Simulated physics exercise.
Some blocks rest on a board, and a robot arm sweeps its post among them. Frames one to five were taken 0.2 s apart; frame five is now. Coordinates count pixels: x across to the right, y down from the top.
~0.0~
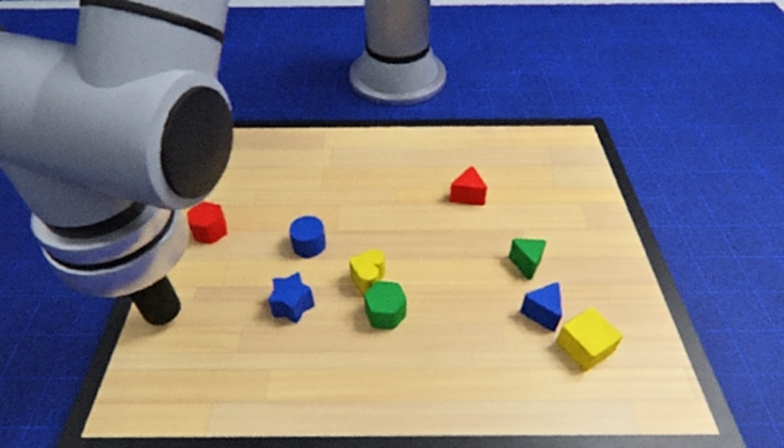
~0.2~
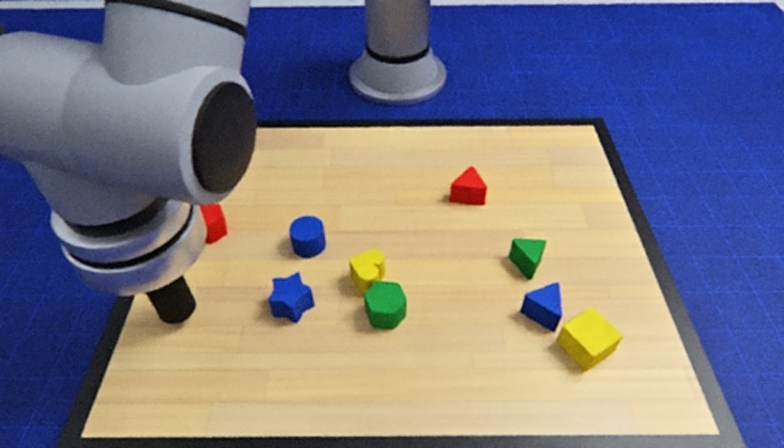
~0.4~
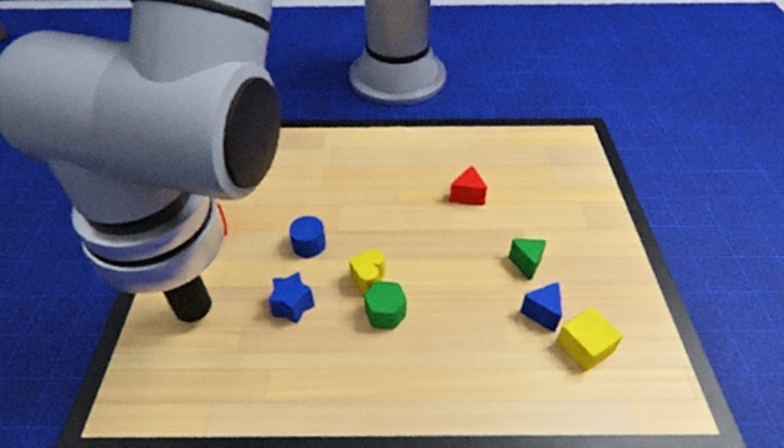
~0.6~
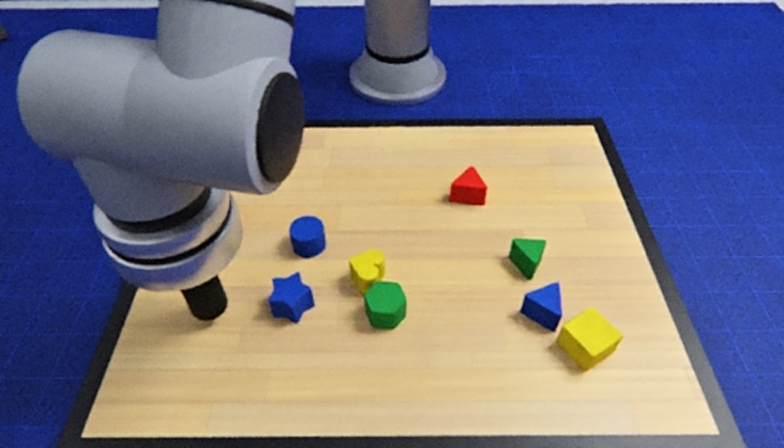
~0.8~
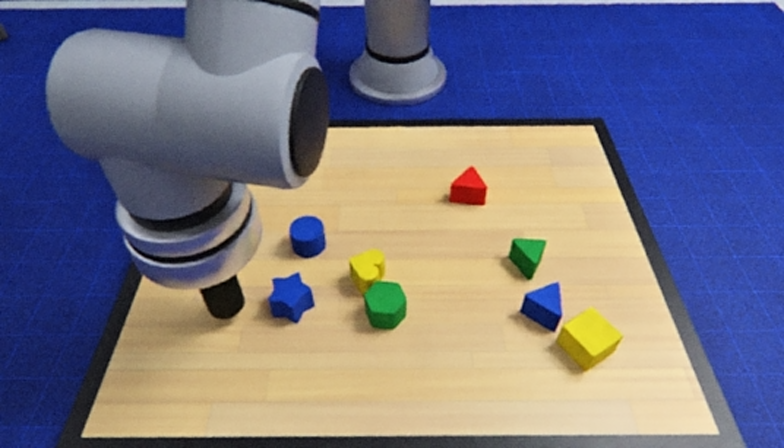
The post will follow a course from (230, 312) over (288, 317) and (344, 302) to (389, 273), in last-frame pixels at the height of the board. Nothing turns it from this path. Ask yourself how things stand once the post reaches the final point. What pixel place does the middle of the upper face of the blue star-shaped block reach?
It will likely be found at (402, 233).
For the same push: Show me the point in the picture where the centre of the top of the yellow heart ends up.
I'd guess (427, 220).
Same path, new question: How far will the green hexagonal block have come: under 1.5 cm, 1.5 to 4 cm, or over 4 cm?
It goes under 1.5 cm.
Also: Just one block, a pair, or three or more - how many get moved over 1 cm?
Count: Two.
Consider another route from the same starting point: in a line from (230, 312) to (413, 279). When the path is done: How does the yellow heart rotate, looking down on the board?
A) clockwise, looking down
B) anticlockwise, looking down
My pick is B.
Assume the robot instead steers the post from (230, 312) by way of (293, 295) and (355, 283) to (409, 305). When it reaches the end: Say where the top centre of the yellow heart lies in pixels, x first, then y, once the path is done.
For the centre of its top, I'd go with (423, 263).
The first path, step by step. One third of the way, post at (286, 309); blue star-shaped block at (314, 283), turned 35° anticlockwise.
Two thirds of the way, post at (344, 294); blue star-shaped block at (361, 262), turned 60° anticlockwise; yellow heart at (390, 249).
At the end, post at (389, 265); blue star-shaped block at (402, 233), turned 65° anticlockwise; blue circle in place; yellow heart at (427, 220); green hexagonal block at (389, 296).
